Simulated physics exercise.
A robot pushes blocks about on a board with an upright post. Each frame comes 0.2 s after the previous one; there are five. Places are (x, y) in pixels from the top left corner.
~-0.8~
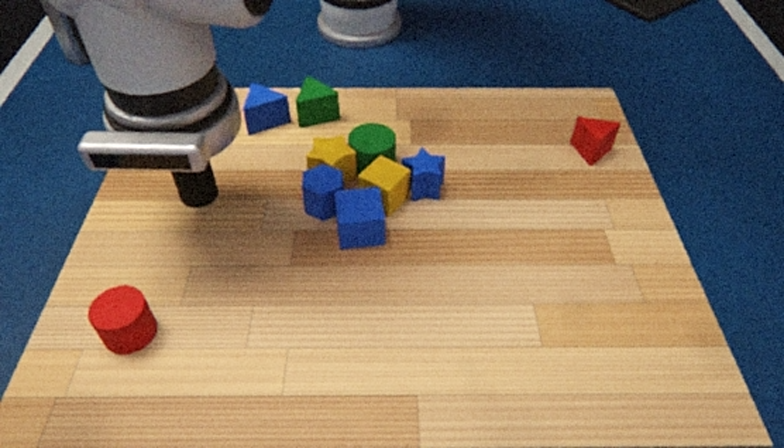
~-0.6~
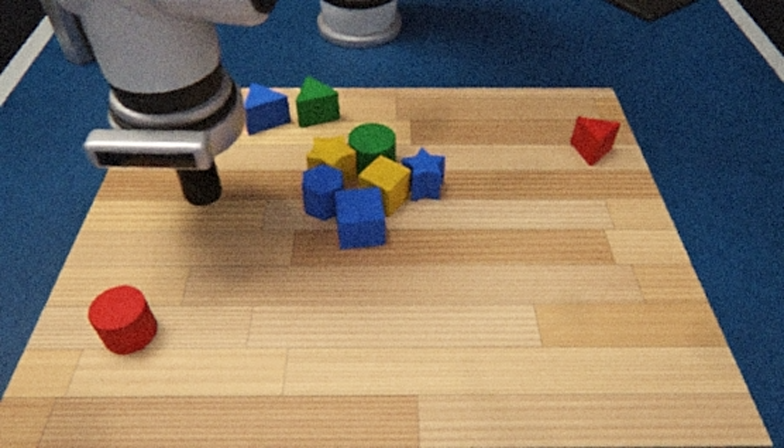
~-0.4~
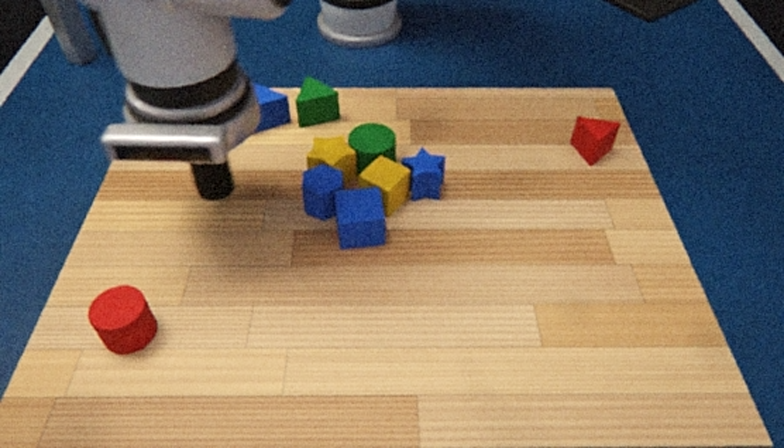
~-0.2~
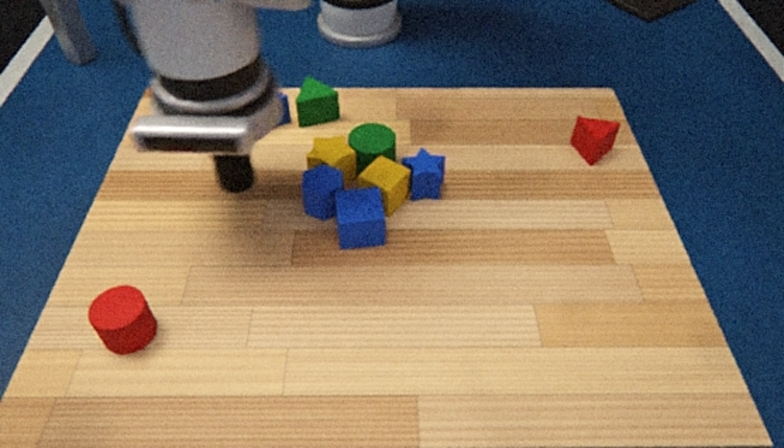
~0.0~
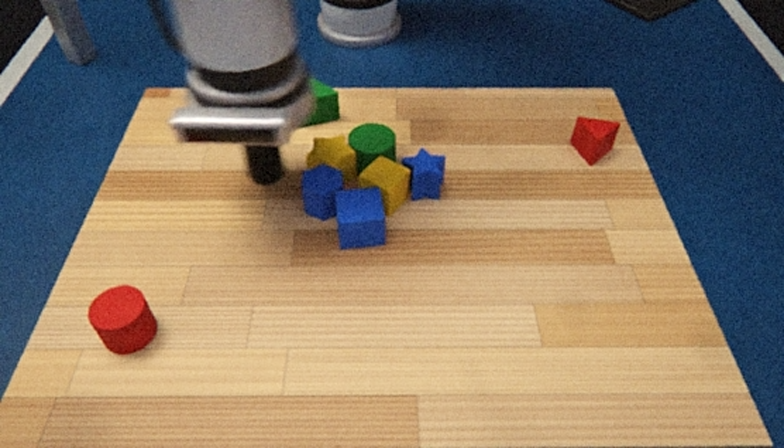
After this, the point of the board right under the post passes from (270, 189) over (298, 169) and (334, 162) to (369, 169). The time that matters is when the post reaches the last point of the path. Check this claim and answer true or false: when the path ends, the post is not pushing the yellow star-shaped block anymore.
It is false.
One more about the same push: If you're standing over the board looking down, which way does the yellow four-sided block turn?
The twist is clockwise.
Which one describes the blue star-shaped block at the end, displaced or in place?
It shifts.
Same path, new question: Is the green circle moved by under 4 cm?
Final answer: No.
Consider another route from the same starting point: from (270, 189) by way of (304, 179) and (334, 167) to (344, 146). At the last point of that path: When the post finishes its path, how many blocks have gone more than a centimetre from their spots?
Two blocks shift.
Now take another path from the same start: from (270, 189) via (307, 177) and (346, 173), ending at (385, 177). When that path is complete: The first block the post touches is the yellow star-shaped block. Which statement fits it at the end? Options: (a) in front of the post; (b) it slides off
It's a.
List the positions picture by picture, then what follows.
In the first picture, post tip at (200, 195); block tops, yellow star-shaped block at (330, 148); green circle at (372, 137); yellow four-sided block at (385, 172); blue star-shaped block at (425, 162).
In the second picture, post at (204, 193); blocks unchanged.
In the third picture, post at (216, 188); blocks unchanged.
In the fourth picture, post at (237, 181); blocks unchanged.
In the fifth picture, post at (267, 173); yellow star-shaped block at (330, 148); green circle at (372, 137); yellow four-sided block at (385, 172); blue star-shaped block at (425, 162).
The first path, step by step. One third of the way, post at (297, 153); nothing pushed yet.
Two thirds of the way, post at (334, 147); yellow star-shaped block at (364, 146), turned 15° clockwise; green circle at (407, 137).
At the end, post at (369, 154); yellow star-shaped block at (403, 149); green circle at (442, 138); yellow four-sided block at (402, 180), turned 45° clockwise; blue star-shaped block at (441, 165), turned 45° clockwise.
